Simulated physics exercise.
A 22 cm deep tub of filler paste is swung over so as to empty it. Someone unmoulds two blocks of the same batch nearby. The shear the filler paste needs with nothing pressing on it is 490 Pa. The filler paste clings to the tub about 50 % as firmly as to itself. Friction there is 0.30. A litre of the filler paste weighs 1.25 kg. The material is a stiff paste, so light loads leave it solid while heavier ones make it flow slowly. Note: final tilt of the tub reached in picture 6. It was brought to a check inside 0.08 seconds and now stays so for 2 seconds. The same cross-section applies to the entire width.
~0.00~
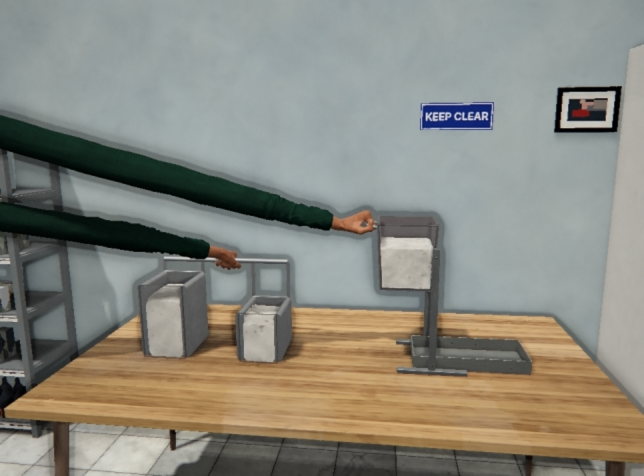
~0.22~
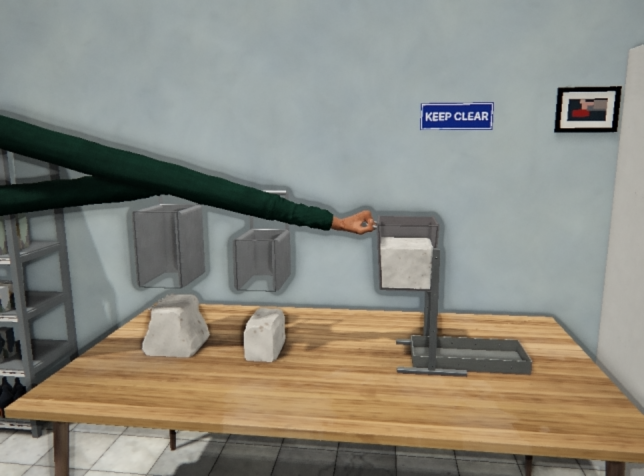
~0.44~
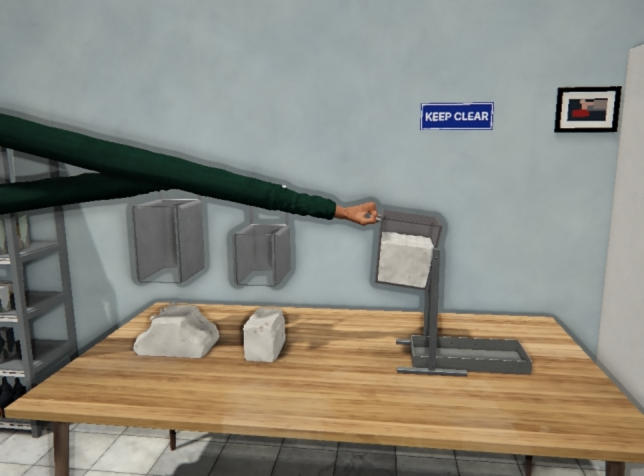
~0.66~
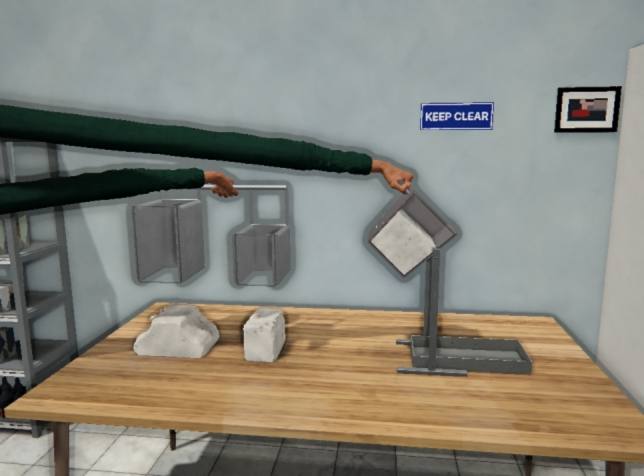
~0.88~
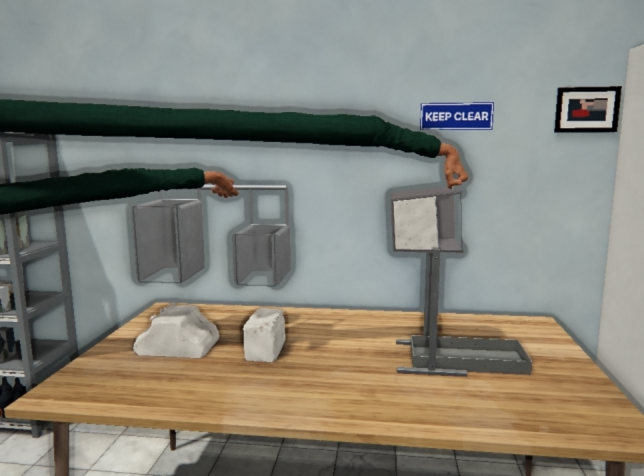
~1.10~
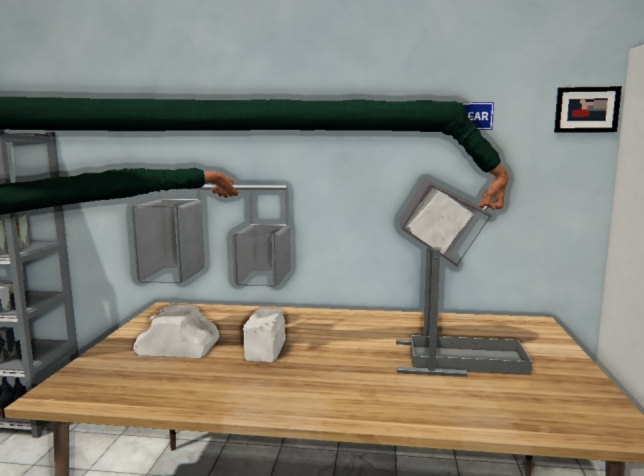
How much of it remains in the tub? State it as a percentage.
0 %.
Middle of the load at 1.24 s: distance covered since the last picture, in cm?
The change is near 11 cm.
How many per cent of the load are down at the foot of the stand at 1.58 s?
Near 100 %.
After 1.24 s, the tub is at 120 degrees and holds 69 %.
After 1.41 s, the tub is at 120 degrees and holds 0 %.
After 1.58 s, the tub is at 120 degrees and holds 0 %.
After 1.75 s, the tub is at 120 degrees and holds 0 %.
After 3.10 s, at the end, the tub is at 120 degrees and holds 0 %.
